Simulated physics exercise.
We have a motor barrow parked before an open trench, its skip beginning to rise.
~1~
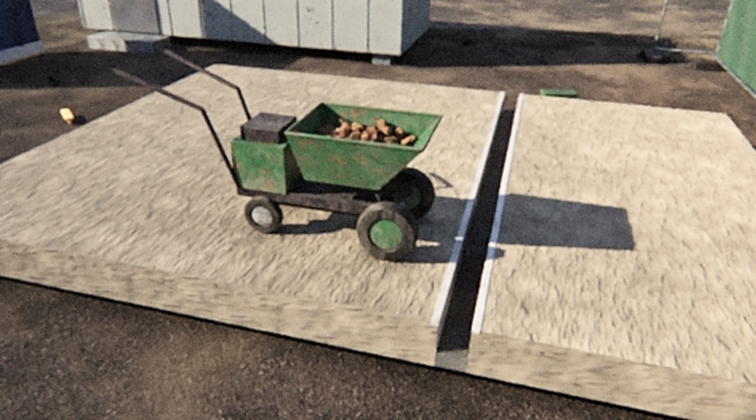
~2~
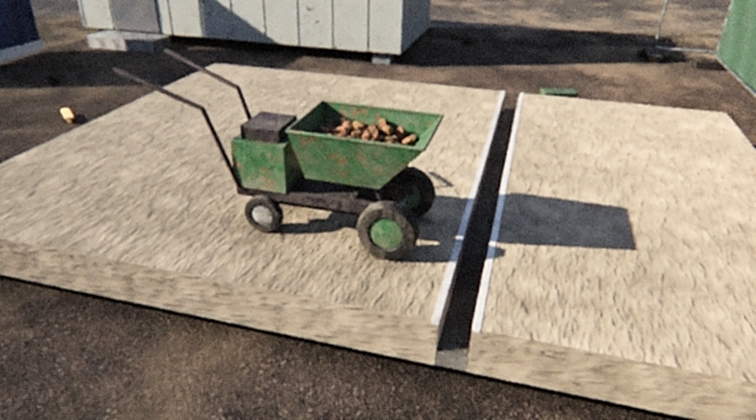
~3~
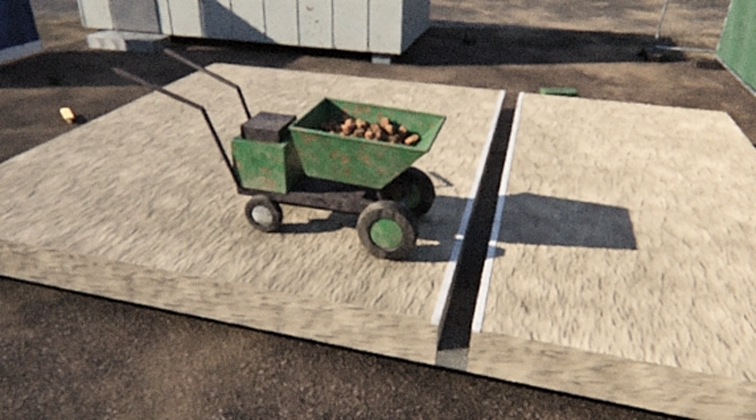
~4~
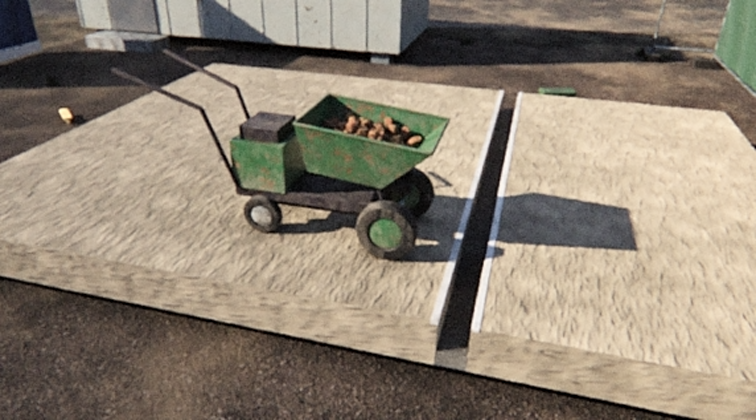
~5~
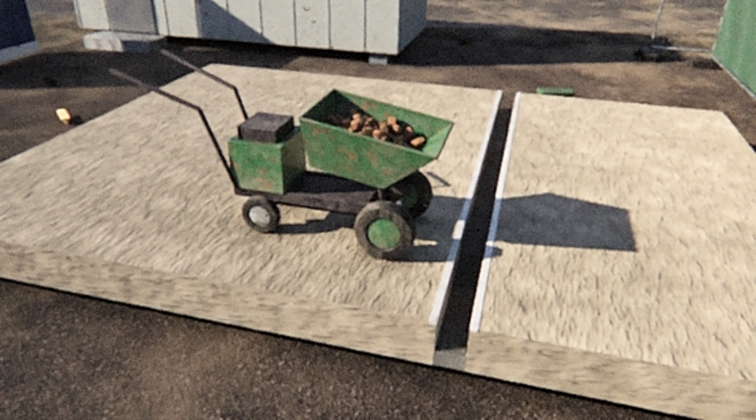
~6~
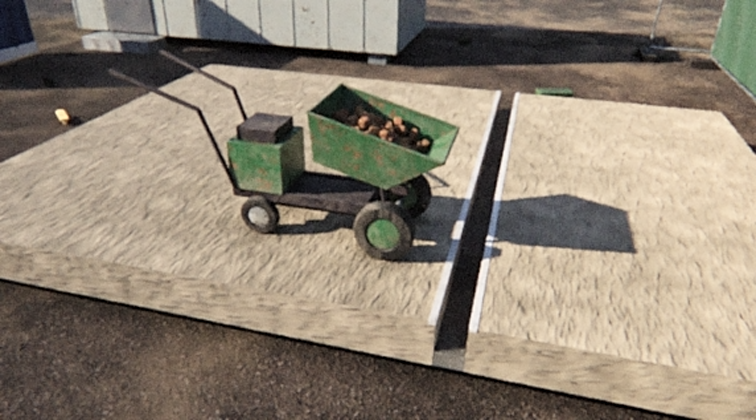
The clip opens on a green motor barrow parked on a pale slab beside a narrow dark trench, its skip level and loaded with brown clods. The skip tilts slowly forward to the right, its rear edge lifting clear of the chassis, while the wheels and handles stay still.
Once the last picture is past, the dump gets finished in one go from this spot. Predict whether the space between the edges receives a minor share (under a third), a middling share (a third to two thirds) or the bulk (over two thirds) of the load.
It receives a minor share.
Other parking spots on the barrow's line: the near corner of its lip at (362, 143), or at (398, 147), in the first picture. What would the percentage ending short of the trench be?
In order, 20 % followed by 0 %.
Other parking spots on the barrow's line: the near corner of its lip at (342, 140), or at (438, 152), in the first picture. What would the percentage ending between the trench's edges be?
40 and 0 in a hundred, in that order.
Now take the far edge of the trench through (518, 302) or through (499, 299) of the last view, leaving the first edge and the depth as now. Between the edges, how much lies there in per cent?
The first try comes out at 70 percent and the second at 30 percent.
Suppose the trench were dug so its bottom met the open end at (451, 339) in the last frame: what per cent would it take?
Something like 10 %.
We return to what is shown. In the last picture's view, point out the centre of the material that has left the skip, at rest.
About pixel (531, 252).
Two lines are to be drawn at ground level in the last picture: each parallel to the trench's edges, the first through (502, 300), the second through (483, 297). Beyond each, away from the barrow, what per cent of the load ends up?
In order, some 70 % then some 90 %.
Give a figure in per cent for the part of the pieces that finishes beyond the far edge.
My estimate is around 90 percent.
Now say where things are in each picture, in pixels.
The first frame shows lip of the skip at (423, 150), level; top of the load at (356, 136), clay clods; first edge of the trench at (445, 290); far edge at (483, 296), the trench under half as wide as the skip, and about as deep as wide.
The second frame shows lip of the skip at (424, 150), level; top of the load at (351, 145).
The third frame shows lip of the skip at (427, 151), tipped barely; top of the load at (345, 136).
The fourth frame shows lip of the skip at (432, 154), tipped a little; top of the load at (348, 134).
The fifth frame shows lip of the skip at (437, 158), tipped a little; top of the load at (352, 132).
The sixth frame shows lip of the skip at (443, 164), tipped clearly; top of the load at (359, 130); first edge of the trench at (442, 289); far edge at (480, 295).
Soon, skip tipped steeply; all in the skip.
A while on, skip tipped right over; most in the skip; a small part beyond it; a stray few falling.
Towards the end, skip tipped right over; about a quarter in the skip; most beyond it.
Finally, skip tipped right over; a stray few in the skip; a small part in or heaped over the trench; nearly all beyond it.
